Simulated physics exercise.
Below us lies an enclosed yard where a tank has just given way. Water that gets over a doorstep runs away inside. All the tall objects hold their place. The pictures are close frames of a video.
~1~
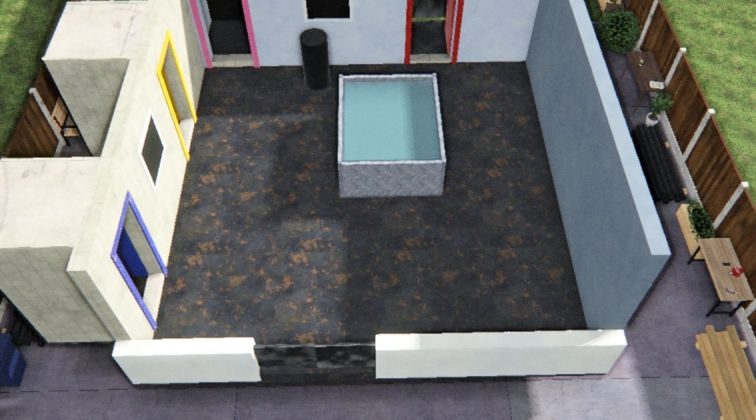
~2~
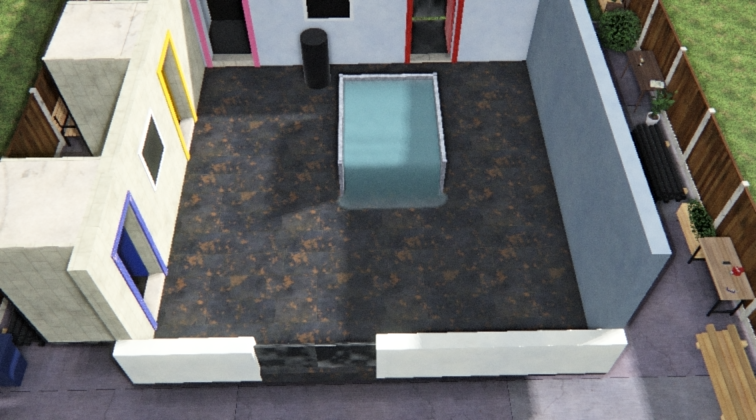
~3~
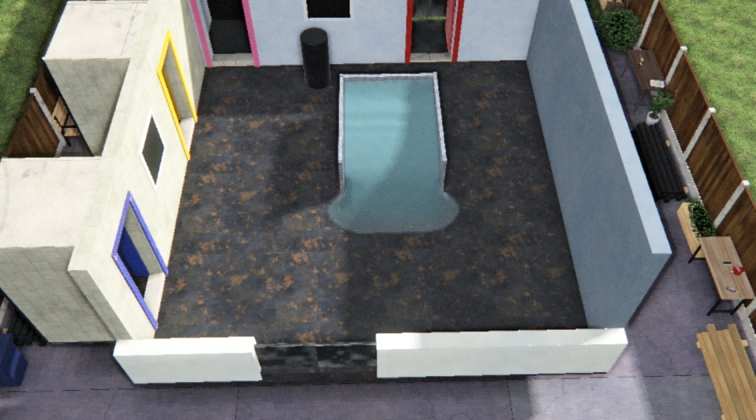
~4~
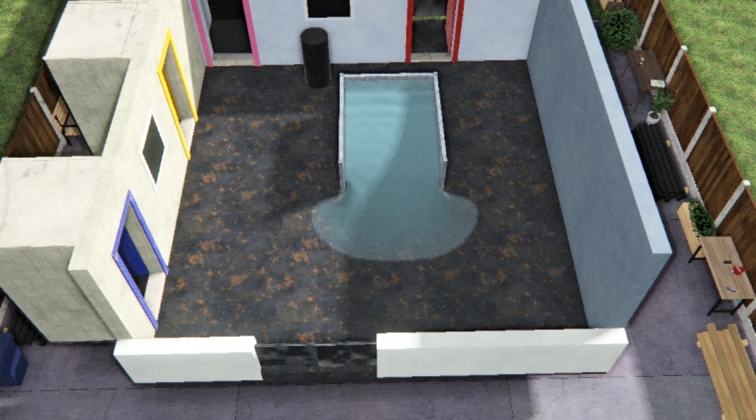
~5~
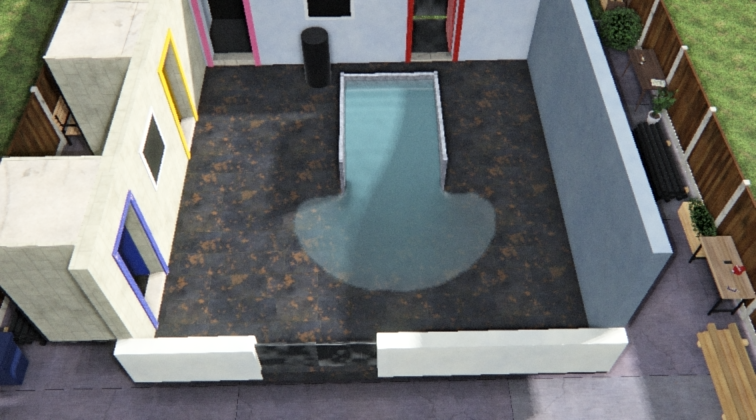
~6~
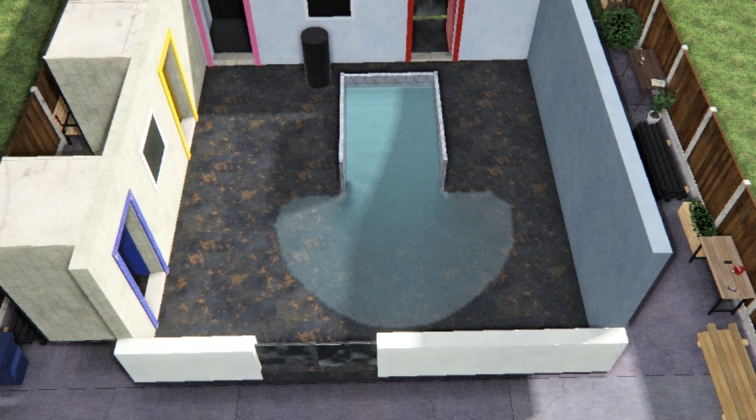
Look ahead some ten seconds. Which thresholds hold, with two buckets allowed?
The yellow door holds within the limit; the pink door holds within the limit; the blue door floods; the red door floods.
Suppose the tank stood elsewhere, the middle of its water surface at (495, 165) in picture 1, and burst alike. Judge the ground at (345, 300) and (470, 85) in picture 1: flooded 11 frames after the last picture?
In turn: Under water, free of water.
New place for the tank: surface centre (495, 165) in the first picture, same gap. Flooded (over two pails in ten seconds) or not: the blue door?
Blue door goes over.
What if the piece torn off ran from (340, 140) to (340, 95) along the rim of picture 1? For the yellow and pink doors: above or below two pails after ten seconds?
Then: The yellow one is over; the pink one takes more.
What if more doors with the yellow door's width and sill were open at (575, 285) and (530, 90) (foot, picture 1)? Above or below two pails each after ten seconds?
One after the other: Goes over, is under.
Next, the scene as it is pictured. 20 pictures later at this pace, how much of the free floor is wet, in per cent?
Some 50 per cent.
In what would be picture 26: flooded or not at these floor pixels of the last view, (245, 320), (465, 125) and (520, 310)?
One after the other: Awash, clear, flooded.
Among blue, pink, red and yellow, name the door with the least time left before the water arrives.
The blue-painted one.
A moment on, water covers 35 % of the floor; the yellow door not reached, the pink door not reached, the blue door not reached, the red door not reached.
Next, water covers 40 % of the floor; the yellow door not reached, the pink door not reached, the blue door not reached, the red door not reached.
Then, water covers 50 % of the floor; the yellow door not reached, the pink door not reached, the blue door over two buckets in, the red door not reached.
Later, water covers 95 % of the floor; the yellow door wet at the sill, nothing in, the pink door wet at the sill, nothing in, the blue door far over two buckets in, the red door over two buckets in.
In the end, water covers 100 % of the floor; the yellow door wet at the sill, nothing in, the pink door wet at the sill, nothing in, the blue door far over two buckets in, the red door far over two buckets in.
